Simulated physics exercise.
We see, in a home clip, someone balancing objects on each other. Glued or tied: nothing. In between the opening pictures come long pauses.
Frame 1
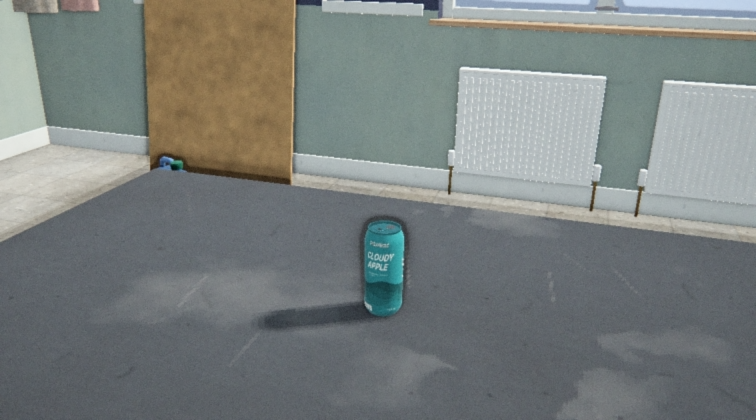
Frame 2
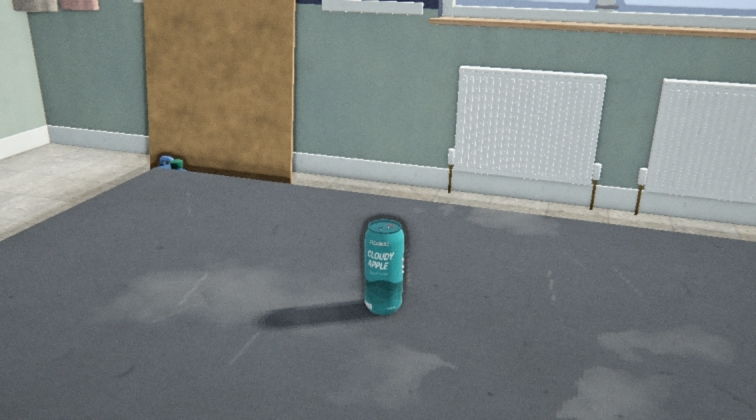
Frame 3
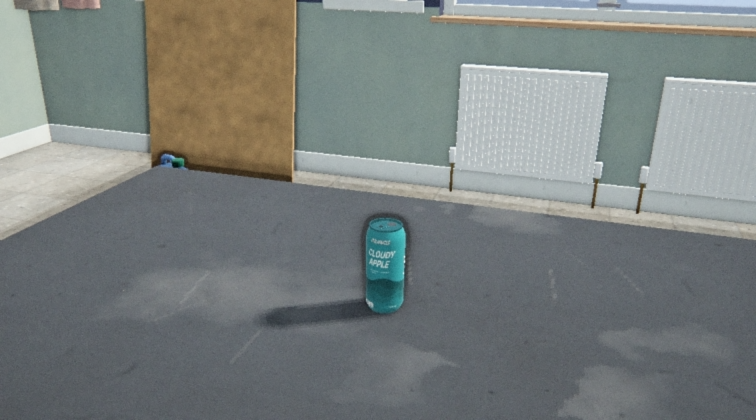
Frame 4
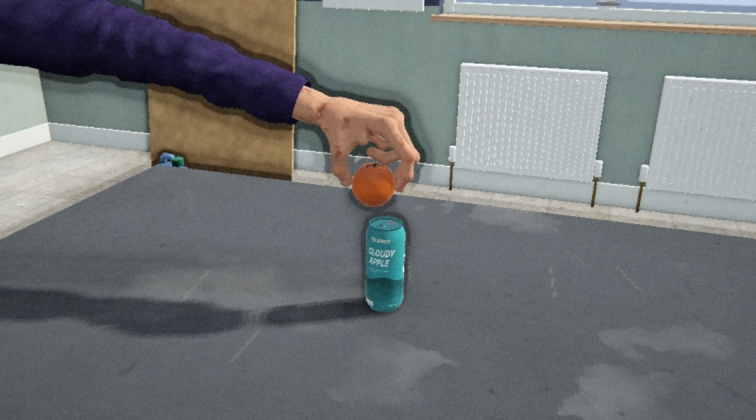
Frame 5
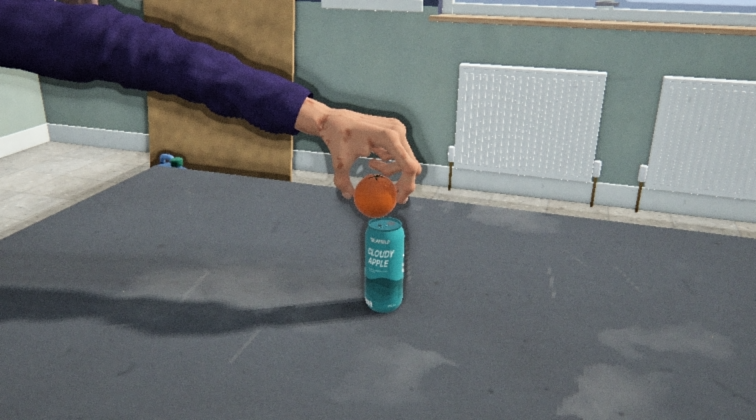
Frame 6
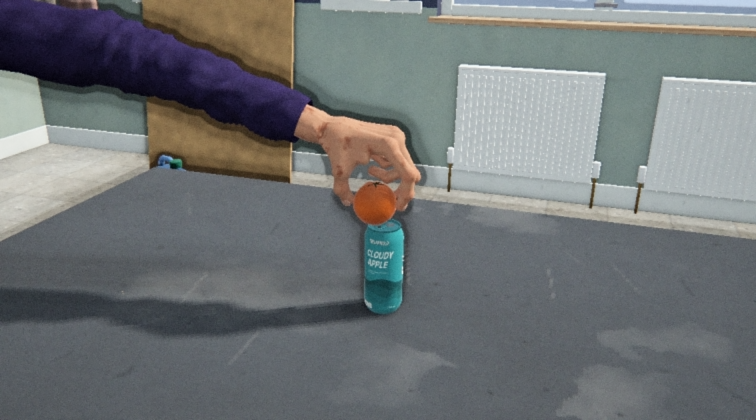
A hand lowers an orange tomato onto the top of a standing turquoise can.
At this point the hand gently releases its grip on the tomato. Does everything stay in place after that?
Short answer: It's safe.
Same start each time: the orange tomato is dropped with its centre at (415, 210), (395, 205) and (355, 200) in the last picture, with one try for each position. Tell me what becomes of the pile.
Well, on the first go it tumbles down, on the second it stays steady, and on the third it tumbles down.
Then, 0.20 s after the last picture, nothing has stirred.
Then, 0.50 s after the last picture, orange tomato resting near (375, 203).
At rest, both in place. Seen from the same camera at the end, orange tomato near (375, 203). The pile stays up.
